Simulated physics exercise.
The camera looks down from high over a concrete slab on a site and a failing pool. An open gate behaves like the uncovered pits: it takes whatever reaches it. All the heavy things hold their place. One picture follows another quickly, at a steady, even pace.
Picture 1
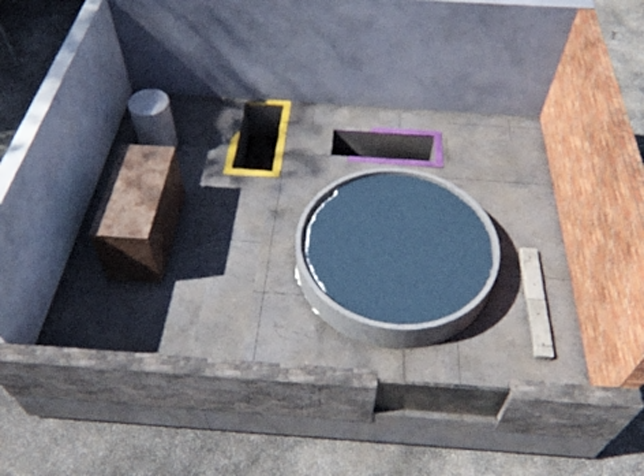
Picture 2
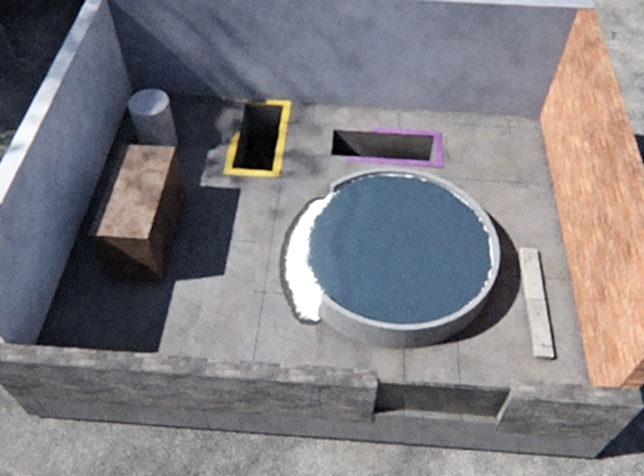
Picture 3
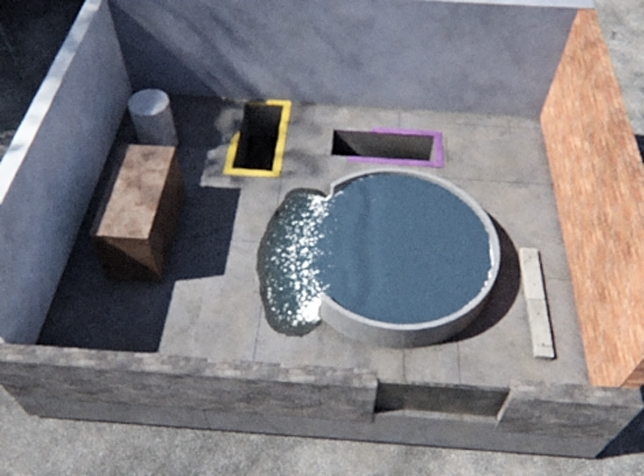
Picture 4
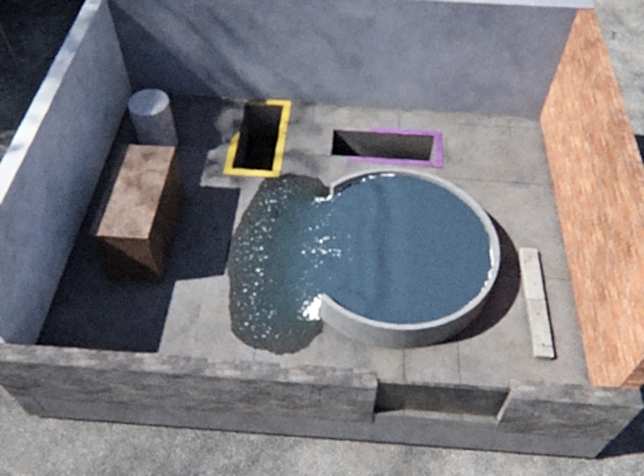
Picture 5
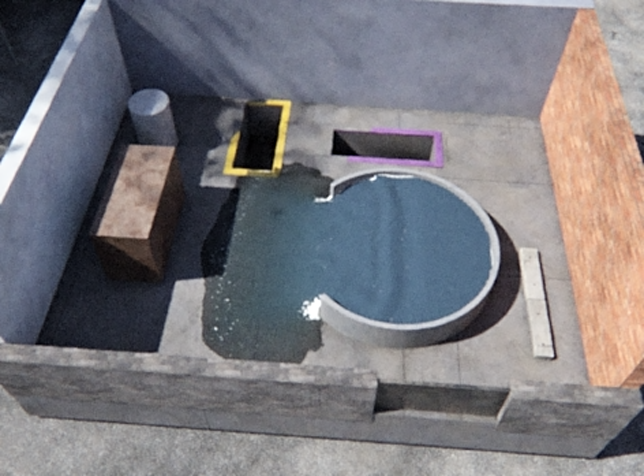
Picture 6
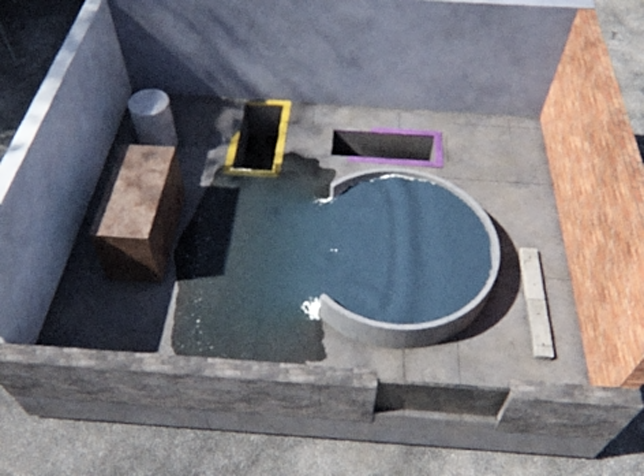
Water bursts from the left side of a round grey tank, first as a white fringe, then as a dark, glinting sheet that spreads left across the slab to the yellow-edged pit and near the brown block. A fixed high camera looks down on the walled concrete yard. Behind the tank lies a purple-edged pit, with a grey cylinder at back left, a pale plank and an orange brick wall at right, and a gap in the low front wall.
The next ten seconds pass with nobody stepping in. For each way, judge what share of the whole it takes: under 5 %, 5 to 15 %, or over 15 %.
Result: The gate will likely win a minor part below five per cent; the yellow pit will likely win a major part beyond fifteen per cent; the purple pit will likely win a minor part below five per cent.
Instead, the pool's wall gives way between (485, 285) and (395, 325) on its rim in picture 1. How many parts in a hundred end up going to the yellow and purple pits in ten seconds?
In percent: Yellow 6, purple 15.
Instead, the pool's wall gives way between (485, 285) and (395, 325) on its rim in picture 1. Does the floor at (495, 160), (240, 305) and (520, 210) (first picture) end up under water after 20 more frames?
First spot submerged, second spot submerged, third spot submerged.
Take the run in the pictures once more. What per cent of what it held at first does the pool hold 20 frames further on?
Near 38 in a hundred.
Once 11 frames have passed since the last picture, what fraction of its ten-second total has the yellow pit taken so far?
My figure is 5 in a hundred.
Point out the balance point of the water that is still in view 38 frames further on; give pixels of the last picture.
The water's centre sits above (241, 248).
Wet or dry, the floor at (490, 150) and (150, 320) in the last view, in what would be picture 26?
In that order, the first is spared and the second submerged.
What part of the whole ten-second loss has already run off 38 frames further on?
Estimate: 45 %.
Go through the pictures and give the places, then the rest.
The first frame shows the round tank at (397, 244) is whole and still.
In the second frame, water pours out at (302, 251) and has run to a hidden place.
In the third frame, the front is at (302, 192), out from the gap at (302, 252).
In the fourth frame, the front is at (289, 177), out from the gap at (302, 252).
In the fifth frame, water pours out at (302, 253) and has run to (250, 172).
In the sixth frame, water pours out at (302, 253) and has run to (181, 348).
A moment on, water covers 35 % of the floor; the gate 0 %, the yellow pit 1 %, the purple pit 0 %.
Next, water covers 40 % of the floor; the gate 0 %, the yellow pit 2 %, the purple pit 0 %.
Then, water covers 50 % of the floor; the gate 0 %, the yellow pit 6 %, the purple pit 0 %.
Later, water covers 60 % of the floor; the gate 0 %, the yellow pit 16 %, the purple pit 0 %.
In the end, water covers 80 % of the floor; the gate 0 %, the yellow pit 34 %, the purple pit 1 %.
